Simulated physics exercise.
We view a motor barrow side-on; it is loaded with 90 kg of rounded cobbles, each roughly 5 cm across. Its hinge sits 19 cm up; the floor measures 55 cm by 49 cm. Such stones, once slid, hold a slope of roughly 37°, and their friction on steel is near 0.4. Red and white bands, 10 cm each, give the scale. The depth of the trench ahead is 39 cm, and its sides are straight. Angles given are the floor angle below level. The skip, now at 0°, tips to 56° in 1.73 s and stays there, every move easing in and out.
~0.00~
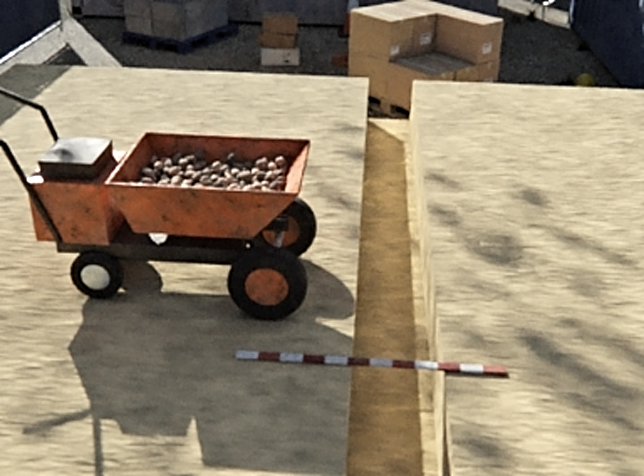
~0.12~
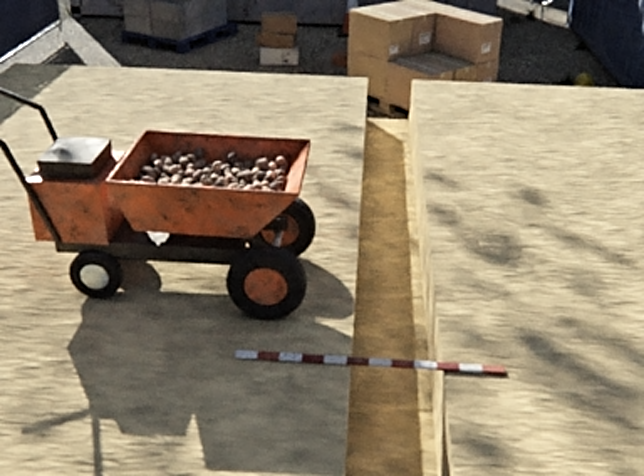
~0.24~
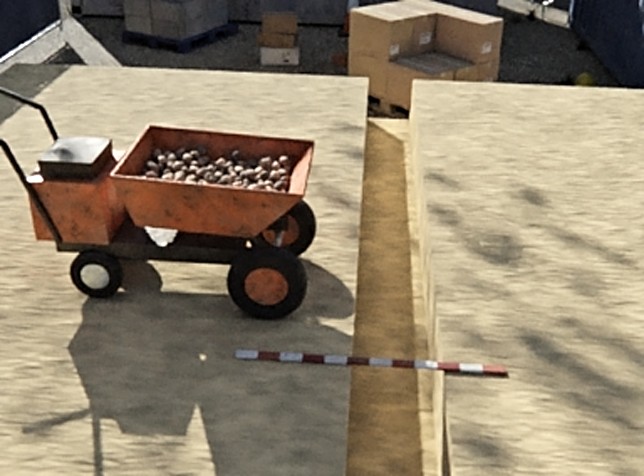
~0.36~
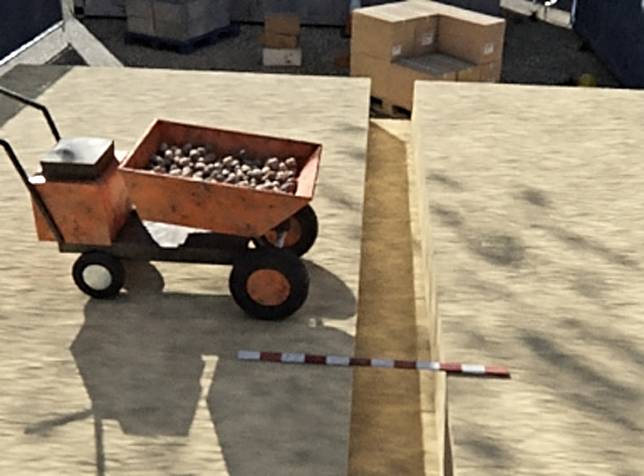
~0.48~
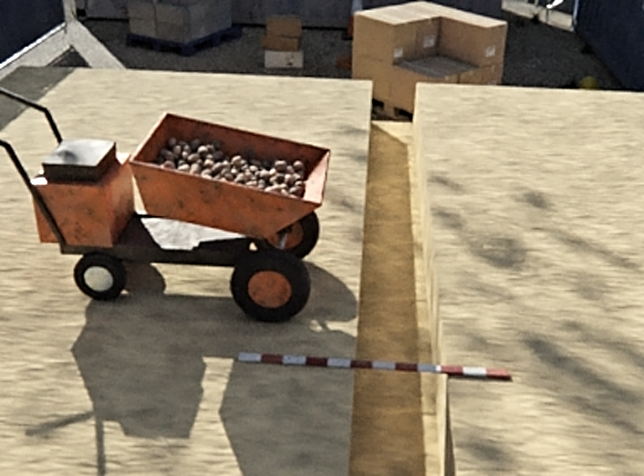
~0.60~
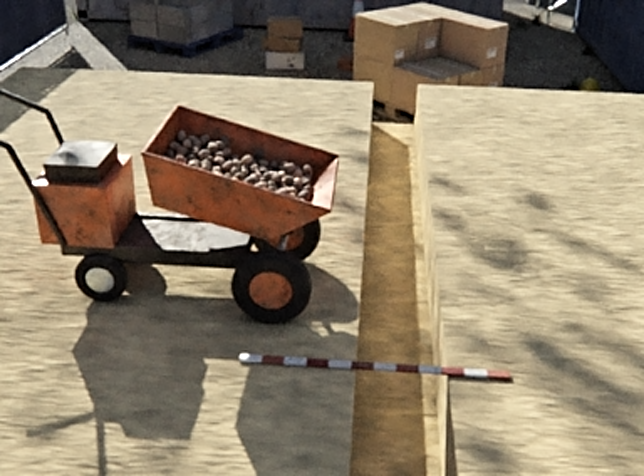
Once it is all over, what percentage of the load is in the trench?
Roughly 61 percent of the load is in the trench.
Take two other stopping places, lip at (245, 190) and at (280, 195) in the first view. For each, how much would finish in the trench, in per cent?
Roughly 40 per cent, then 60 per cent.
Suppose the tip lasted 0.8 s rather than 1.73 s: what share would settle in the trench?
That would give about 60 percent.
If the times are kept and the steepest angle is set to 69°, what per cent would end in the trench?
Share in trench: Approx. 95%.
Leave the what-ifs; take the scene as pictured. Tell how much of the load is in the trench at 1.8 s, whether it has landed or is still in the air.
By that moment, roughly 10 per cent of the load.
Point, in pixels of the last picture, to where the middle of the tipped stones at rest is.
About (402, 352).
After 1.3 s the floor is at 47°; 100 % in the skip; the foremost stones are at (351, 226).
After 1.8 s the floor is at 56°; 92 % in the skip, 8 % in the trench; the foremost stones are at (416, 304).
After 2.2 s the floor is at 56°; 71 % in the skip, 29 % in the trench; the foremost stones are at (433, 334).
After 4.1 s the floor is at 56°; 38 % in the skip, 61 % in the trench; the foremost stones are at (444, 341).
